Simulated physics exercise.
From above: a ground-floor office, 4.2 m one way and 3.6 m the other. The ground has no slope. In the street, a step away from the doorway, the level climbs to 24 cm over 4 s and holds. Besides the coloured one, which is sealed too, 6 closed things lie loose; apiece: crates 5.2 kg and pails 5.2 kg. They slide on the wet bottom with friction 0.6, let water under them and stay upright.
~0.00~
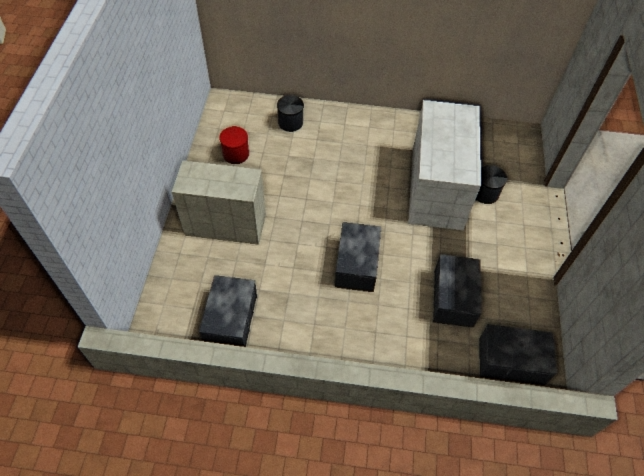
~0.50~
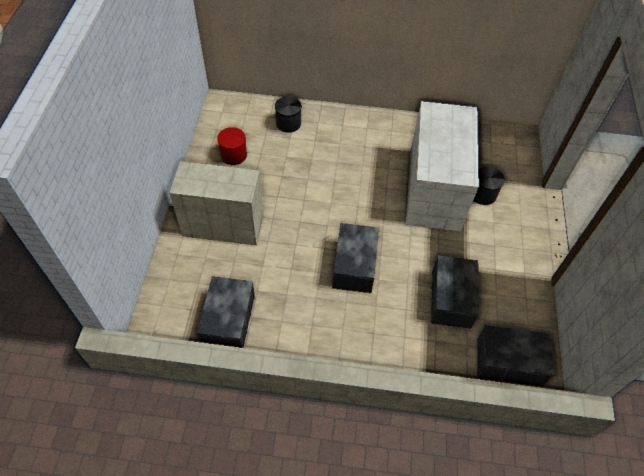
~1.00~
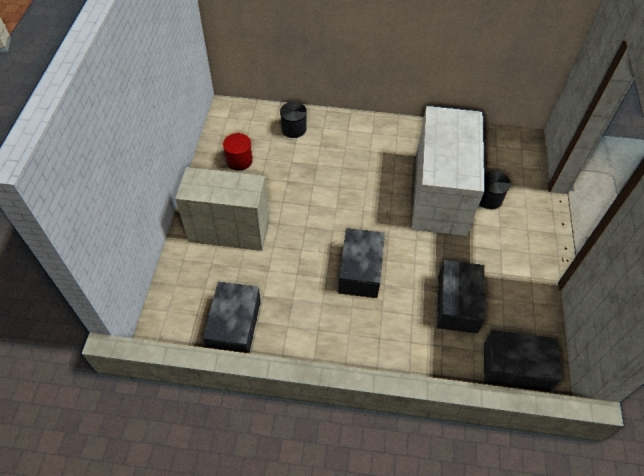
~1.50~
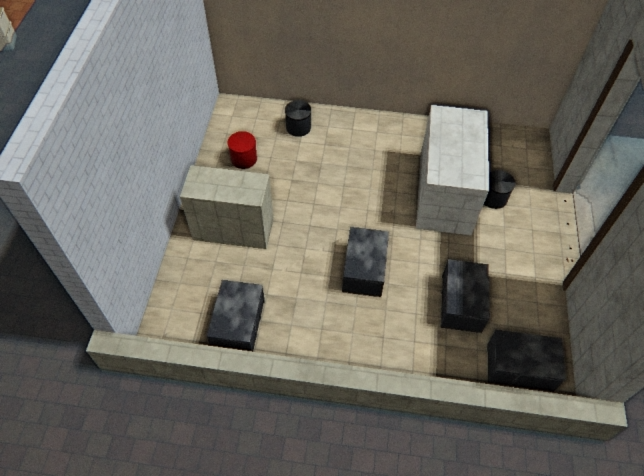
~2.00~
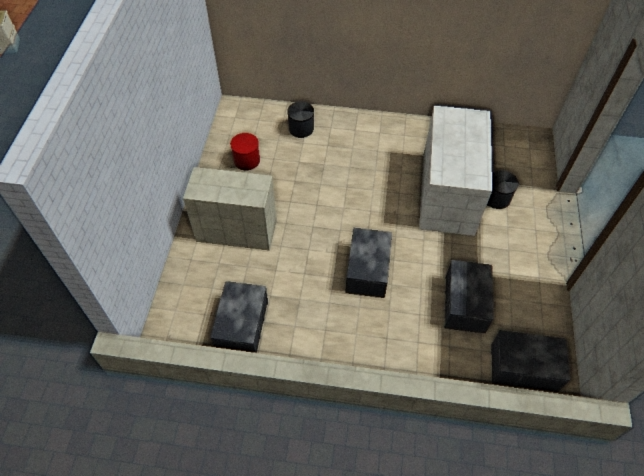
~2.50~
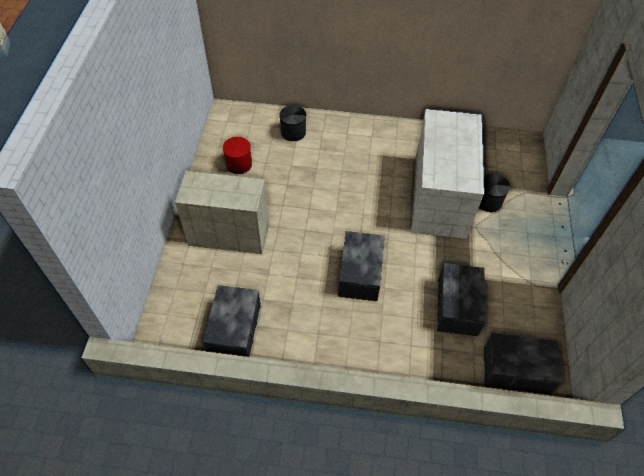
In a ground-floor office seen from above, the red pail, dark crates and other pails stayed put while the street outside darkened to bluish, and then shallow water spread in through the doorway on the right.
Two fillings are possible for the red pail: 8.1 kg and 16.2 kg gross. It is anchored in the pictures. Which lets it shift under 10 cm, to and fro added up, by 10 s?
Verdict: The smaller load will do.
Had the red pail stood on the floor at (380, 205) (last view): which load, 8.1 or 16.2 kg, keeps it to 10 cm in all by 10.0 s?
Either load holds.
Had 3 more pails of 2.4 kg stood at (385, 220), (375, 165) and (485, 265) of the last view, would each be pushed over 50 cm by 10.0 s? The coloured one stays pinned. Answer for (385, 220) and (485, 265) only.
In that order: Short of it, past it.
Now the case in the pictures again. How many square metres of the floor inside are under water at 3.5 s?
Roughly 2.5 m2.
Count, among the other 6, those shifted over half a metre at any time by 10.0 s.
I count 4.
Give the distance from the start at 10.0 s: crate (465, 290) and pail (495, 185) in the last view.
In that order: 250 cm, 40 cm.
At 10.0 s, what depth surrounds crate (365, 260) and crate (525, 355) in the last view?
About 12 and 7 cm.
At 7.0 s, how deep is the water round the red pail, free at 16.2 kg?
Roughly 2 cm.
After 3.5 s the red pail would be 0 cm from its start with 8.1 kg and 0 cm from its start with 16.2 kg; 0 cm of water round it then.
After 4.5 s the red pail would be 0 cm from its start with 8.1 kg and 0 cm from its start with 16.2 kg; 0 cm of water round it then.
After 7.0 s the red pail would be 0 cm from its start with 8.1 kg and 0 cm from its start with 16.2 kg; 2 cm of water round it then.
After 10.0 s the red pail would be 0 cm from its start with 8.1 kg and 0 cm from its start with 16.2 kg; 7 cm of water round it then.
